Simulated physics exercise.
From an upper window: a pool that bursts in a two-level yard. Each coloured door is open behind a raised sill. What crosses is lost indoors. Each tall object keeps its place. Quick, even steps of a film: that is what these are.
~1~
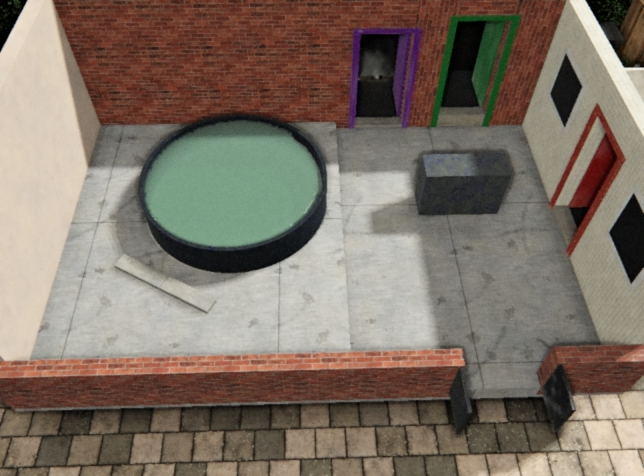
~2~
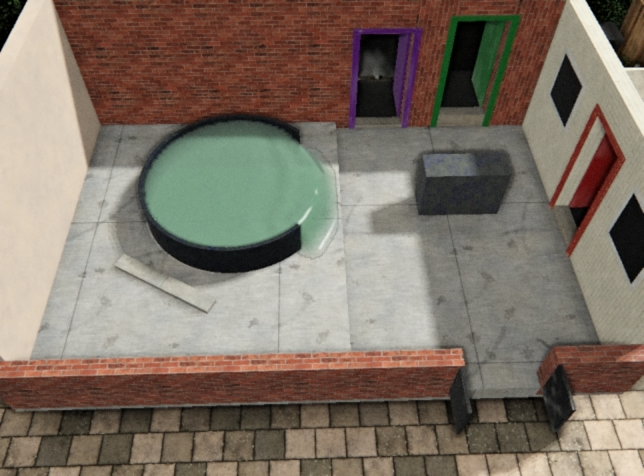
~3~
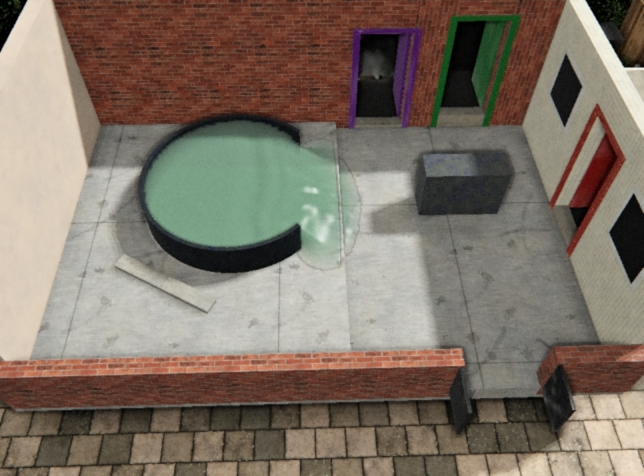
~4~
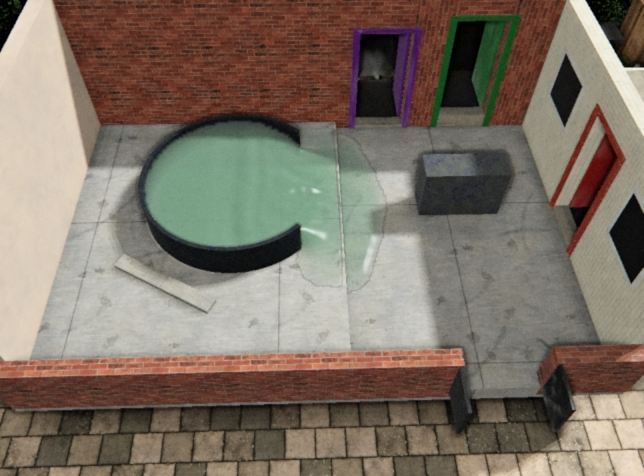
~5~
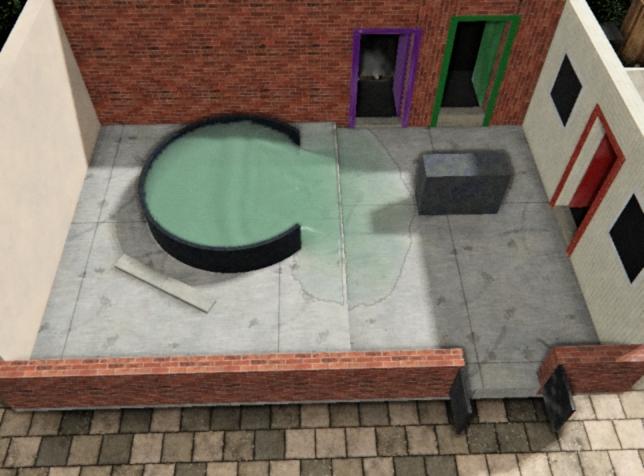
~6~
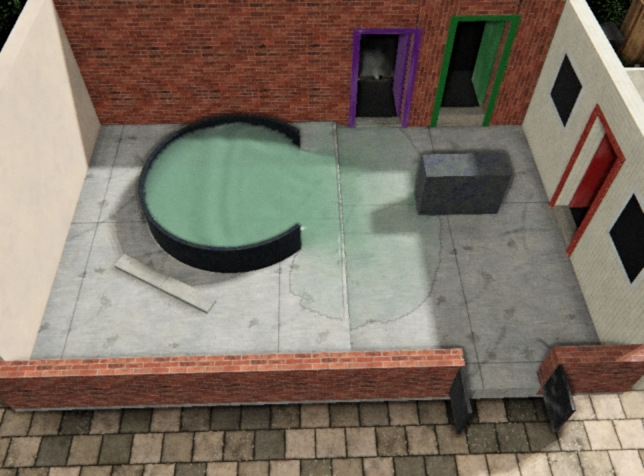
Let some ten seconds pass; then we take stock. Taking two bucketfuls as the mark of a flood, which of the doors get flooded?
The green door stays below the mark, the purple door gets flooded, the red door gets flooded.
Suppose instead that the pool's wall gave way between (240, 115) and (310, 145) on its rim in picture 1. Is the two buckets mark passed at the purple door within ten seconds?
Then: Purple goes over.
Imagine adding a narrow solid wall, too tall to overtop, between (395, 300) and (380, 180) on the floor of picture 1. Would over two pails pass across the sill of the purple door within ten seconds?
Note: Purple door above threshold.
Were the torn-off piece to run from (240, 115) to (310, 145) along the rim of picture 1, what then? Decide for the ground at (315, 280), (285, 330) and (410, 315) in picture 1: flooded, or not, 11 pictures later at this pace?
Going through them one by one, I'd say high and dry, then high and dry, then high and dry.
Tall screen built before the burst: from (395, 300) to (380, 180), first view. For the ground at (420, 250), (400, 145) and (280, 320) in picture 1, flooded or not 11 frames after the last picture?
Listed order: Spared, swamped, spared.
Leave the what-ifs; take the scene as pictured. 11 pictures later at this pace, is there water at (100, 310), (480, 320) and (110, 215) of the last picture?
In turn: Free of water, covered, dry.
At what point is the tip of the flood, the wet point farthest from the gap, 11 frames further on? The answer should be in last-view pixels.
The farthest point of the front sits at (599, 369).
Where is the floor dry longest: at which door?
It is the door marked red.
A moment on, water covers 45 % of the floor; the green door wet at the sill, nothing in, the purple door under two buckets in, the red door not reached.
Next, water covers 55 % of the floor; the green door wet at the sill, nothing in, the purple door over two buckets in, the red door wet at the sill, nothing in.
Then, water covers 55 % of the floor; the green door wet at the sill, nothing in, the purple door over two buckets in, the red door over two buckets in.
Later, water covers 55 % of the floor; the green door wet at the sill, nothing in, the purple door over two buckets in, the red door far over two buckets in.
In the end, water covers 60 % of the floor; the green door wet at the sill, nothing in, the purple door far over two buckets in, the red door far over two buckets in.
